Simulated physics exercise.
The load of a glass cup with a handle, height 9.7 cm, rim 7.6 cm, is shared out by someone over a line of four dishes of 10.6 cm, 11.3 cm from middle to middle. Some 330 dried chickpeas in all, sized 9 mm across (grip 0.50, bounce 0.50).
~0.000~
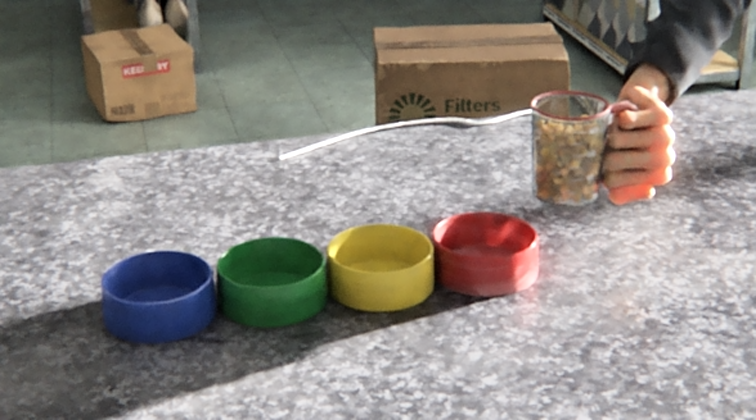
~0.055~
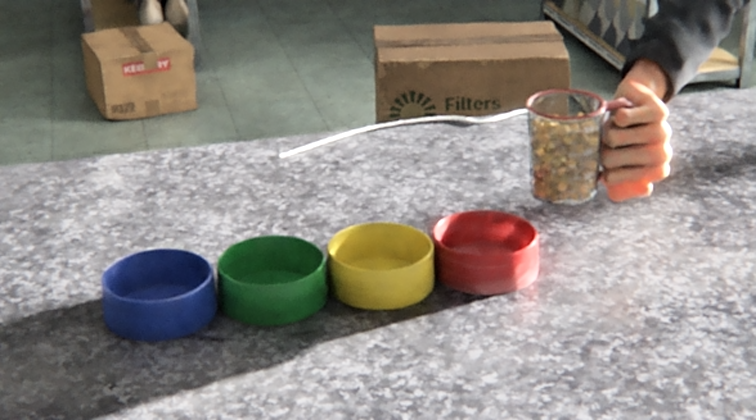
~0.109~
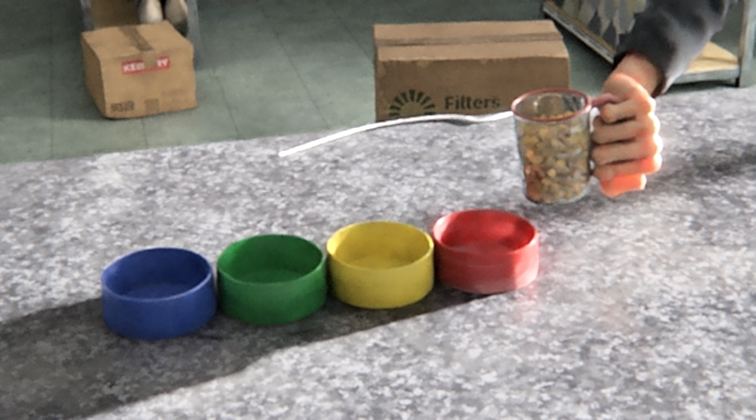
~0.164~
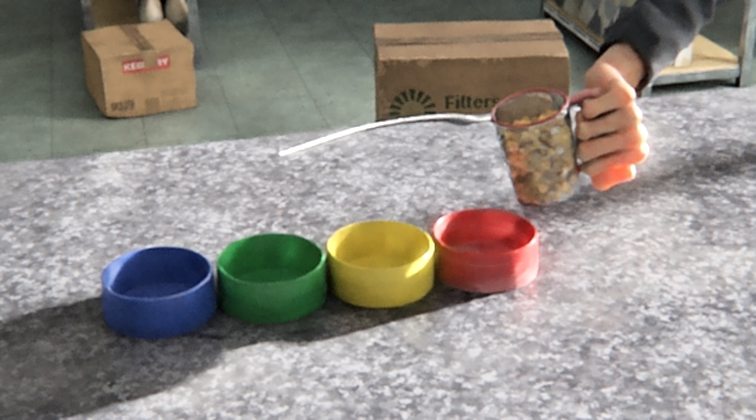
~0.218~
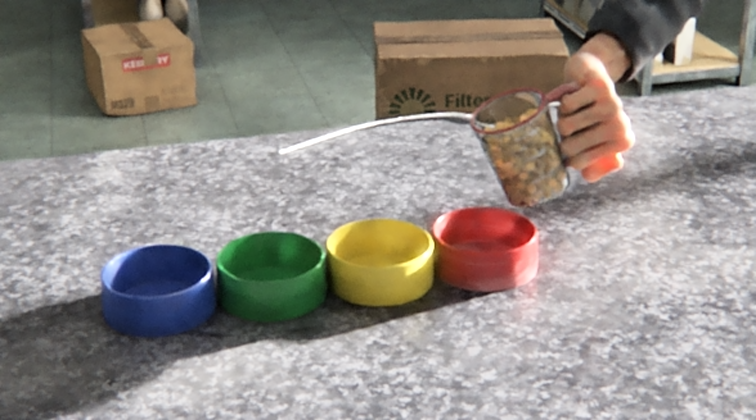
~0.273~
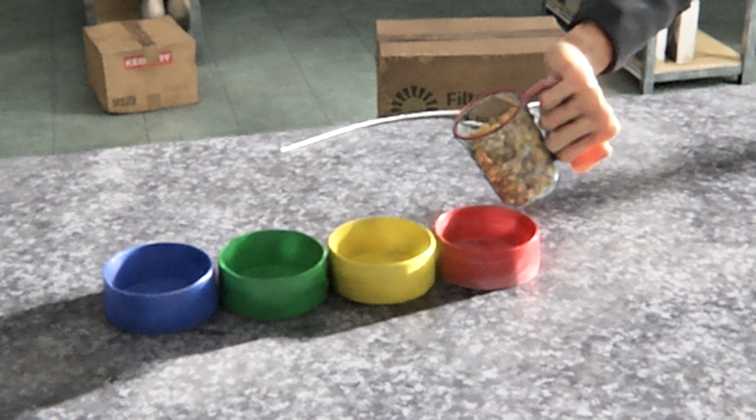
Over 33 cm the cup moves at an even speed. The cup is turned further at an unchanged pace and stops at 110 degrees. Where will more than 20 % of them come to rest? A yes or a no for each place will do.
Outcome: Red dish: A share of a fifth at most; blue dish: A share larger than a fifth; green dish: A share larger than a fifth; yellow dish: A share of a fifth at most; counter: A share of a fifth at most.
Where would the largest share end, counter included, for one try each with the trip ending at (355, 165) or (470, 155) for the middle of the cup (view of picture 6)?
Try 1 - green; try 2 - yellow.
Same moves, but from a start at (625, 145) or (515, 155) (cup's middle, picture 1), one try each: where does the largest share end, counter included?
Green, then blue.
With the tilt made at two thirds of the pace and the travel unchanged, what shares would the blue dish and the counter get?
Then the blue dish would get 90 and the counter 10.
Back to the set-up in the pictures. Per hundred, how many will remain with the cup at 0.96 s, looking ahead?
About 70 %.
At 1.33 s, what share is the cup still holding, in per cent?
It comes out close to 10 per cent.
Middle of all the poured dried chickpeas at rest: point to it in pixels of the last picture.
About (185, 287).
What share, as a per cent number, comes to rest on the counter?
About 5 percent.
After 0.68 s, tilt 88 degrees; cup holds 100 %.
After 0.96 s, tilt 110 degrees; cup holds 70 %, green 30 %.
Then, at 1.33 s, tilt 110 degrees; cup holds 10 %, blue 50 %, green 30 %.
By 2.1 s all is still; red 0 %, blue 65 %, green 30 %, yellow 0 %, counter 5 %.
